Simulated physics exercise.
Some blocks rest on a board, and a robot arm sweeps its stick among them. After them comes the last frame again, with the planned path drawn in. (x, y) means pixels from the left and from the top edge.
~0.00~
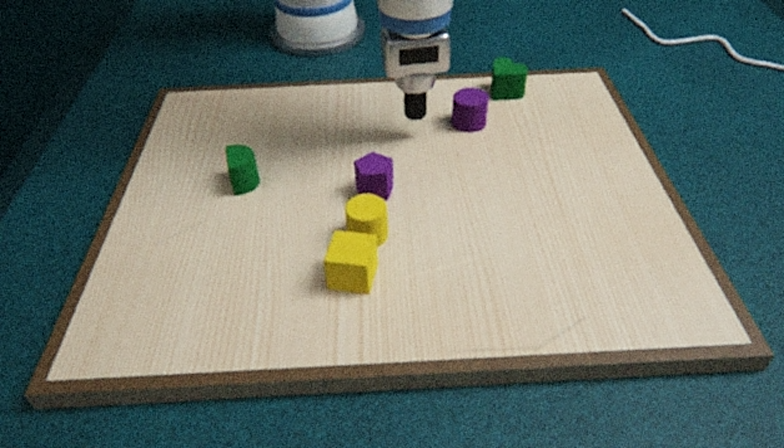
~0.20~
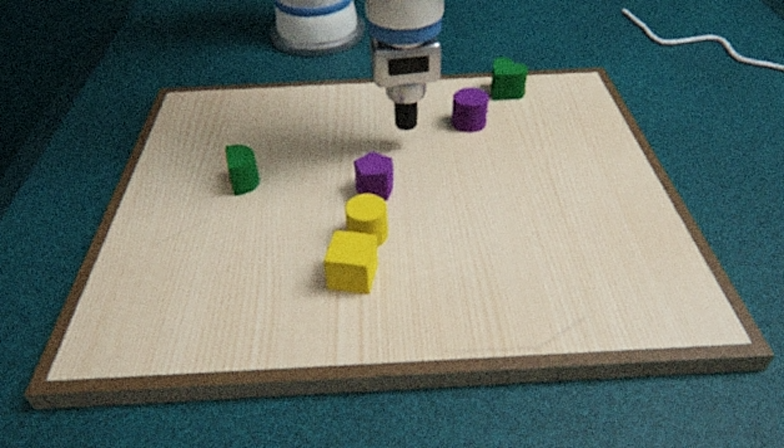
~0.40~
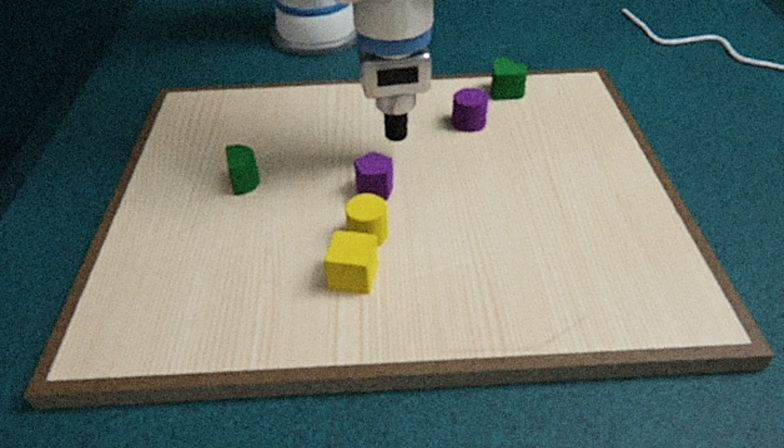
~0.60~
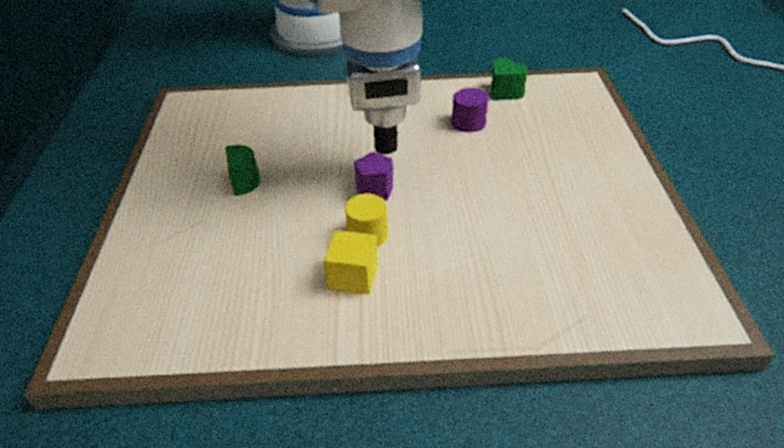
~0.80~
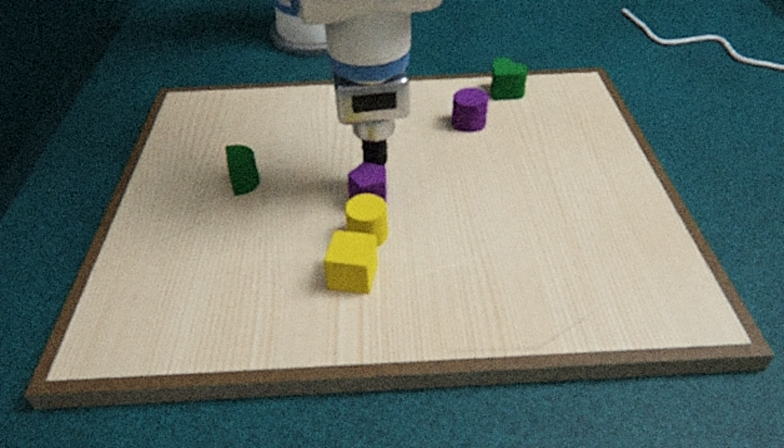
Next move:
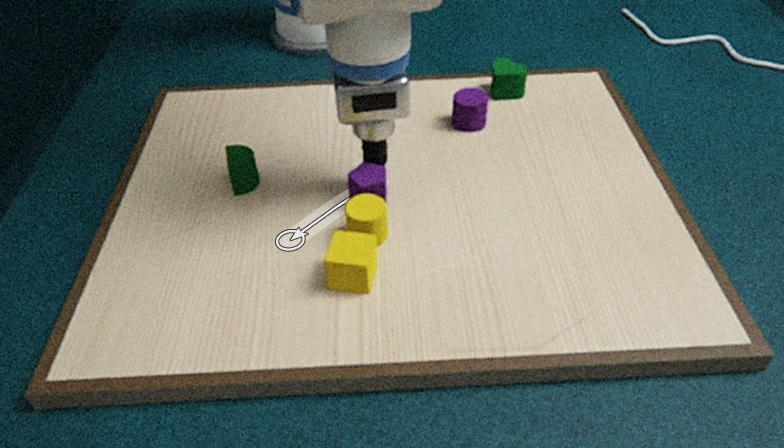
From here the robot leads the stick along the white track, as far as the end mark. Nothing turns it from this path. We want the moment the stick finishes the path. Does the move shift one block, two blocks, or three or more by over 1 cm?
I foresee two blocks being moved.
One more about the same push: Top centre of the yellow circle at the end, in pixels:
At (372, 221).
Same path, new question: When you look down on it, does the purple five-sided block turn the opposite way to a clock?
I believe so.
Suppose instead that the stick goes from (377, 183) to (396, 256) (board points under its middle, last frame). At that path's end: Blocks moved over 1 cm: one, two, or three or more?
The push moves three or more blocks more than 1 cm.
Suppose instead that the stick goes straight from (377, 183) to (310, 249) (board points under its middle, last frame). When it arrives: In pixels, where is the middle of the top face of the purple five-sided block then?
The answer is (330, 237).
The line goes from (377, 183) via (348, 200) and (320, 219), ending at (290, 240).
The first path, step by step. One third of the way, stick (345, 179); yellow circle (366, 216); purple five-sided block (350, 191), turned 40° anticlockwise.
Two thirds of the way, stick (316, 198); yellow square piece (351, 250); yellow circle (372, 221); purple five-sided block (341, 204), turned 95° anticlockwise.
At the end, stick (286, 219); yellow square piece (351, 250); yellow circle (372, 221); purple five-sided block (341, 204), turned 95° anticlockwise.
